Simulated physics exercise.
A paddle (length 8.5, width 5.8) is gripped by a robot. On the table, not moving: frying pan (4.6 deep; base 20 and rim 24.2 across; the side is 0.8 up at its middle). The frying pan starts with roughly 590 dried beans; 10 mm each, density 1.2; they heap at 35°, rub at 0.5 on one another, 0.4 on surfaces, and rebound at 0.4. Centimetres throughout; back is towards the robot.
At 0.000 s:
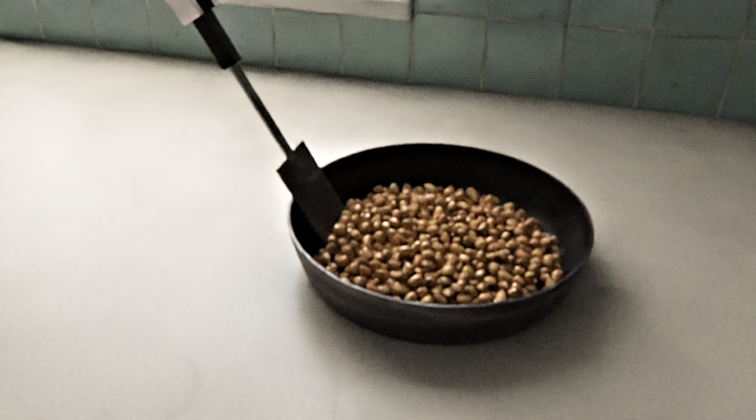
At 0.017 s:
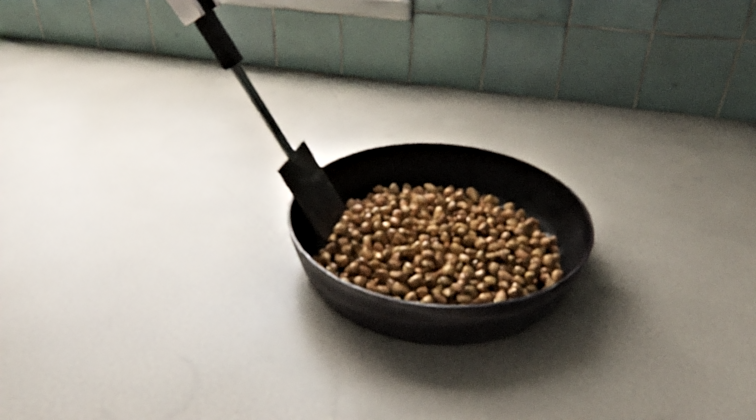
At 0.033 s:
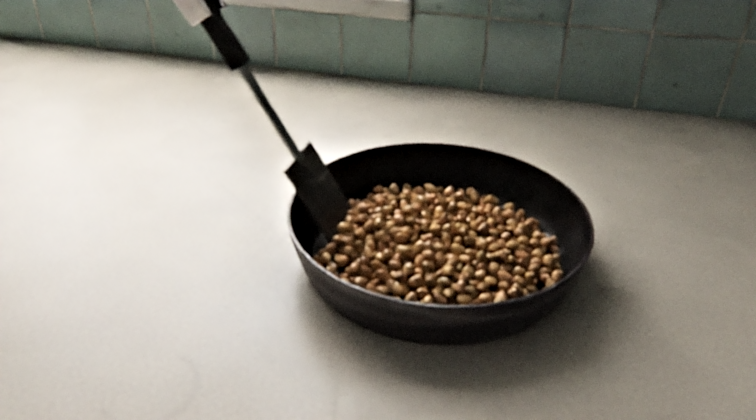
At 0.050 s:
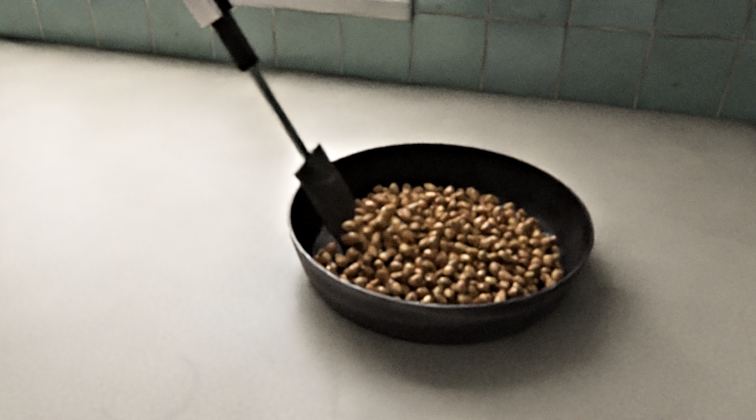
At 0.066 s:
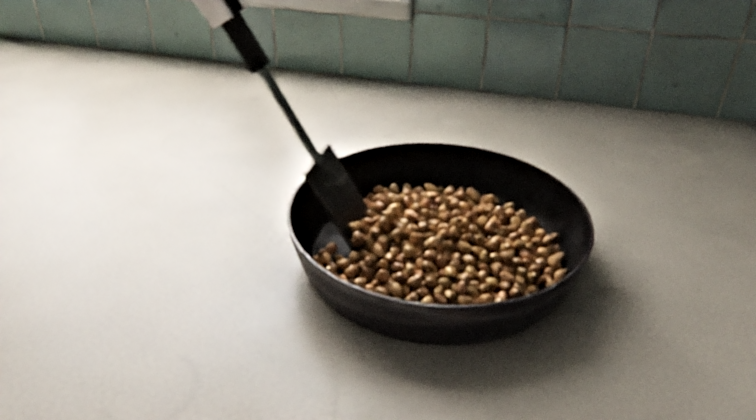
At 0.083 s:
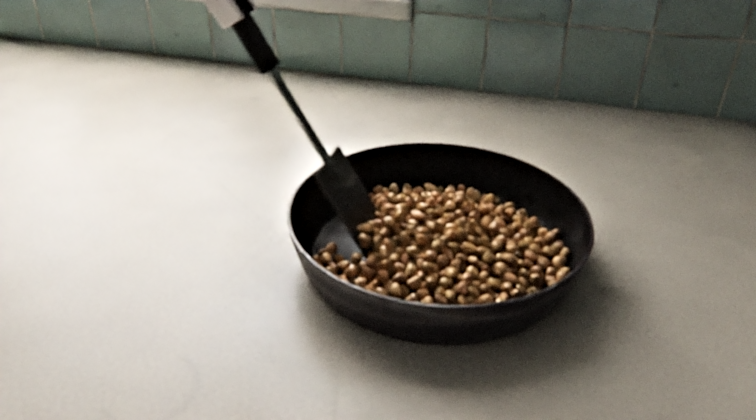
On a pale countertop by a green tiled wall, a black spatula dipped into a dark frying pan of brown beans slid slowly a short way to the right, nudging the beans beside it.
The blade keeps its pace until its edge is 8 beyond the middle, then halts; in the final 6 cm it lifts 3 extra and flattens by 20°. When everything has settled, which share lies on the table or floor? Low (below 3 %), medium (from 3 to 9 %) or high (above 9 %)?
A low share, below 3 %, ends on the table or floor.
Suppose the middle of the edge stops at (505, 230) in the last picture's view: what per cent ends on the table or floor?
Some 0 per cent.
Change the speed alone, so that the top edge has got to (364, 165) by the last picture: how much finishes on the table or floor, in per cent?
About 10 per cent.
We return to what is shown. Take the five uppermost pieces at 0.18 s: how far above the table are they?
About 3 cm.
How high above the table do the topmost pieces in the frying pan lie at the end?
Some 5.0 cm.
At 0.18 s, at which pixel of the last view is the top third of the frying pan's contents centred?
At about (482, 245).
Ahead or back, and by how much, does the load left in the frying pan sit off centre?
Roughly 3.5 cm ahead.
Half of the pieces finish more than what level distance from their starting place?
Some 2 cm.
After 0.18 s, sloping 59°, highest piece 4 above the table; 586 in the frying pan.
After 0.27 s, sloping 51°, highest piece 4 above the table; 586 in the frying pan.
After 0.52 s, sloping 39°, highest piece 5 above the table; 585 in the frying pan, 1 on the blade or in flight.
After 1.57 s, sloping 39°, highest piece 5 above the table; 585 in the frying pan, 1 on the table or floor.
In the end, 585 in the frying pan, 1 on the table or floor. That is 0 % on the table or floor.
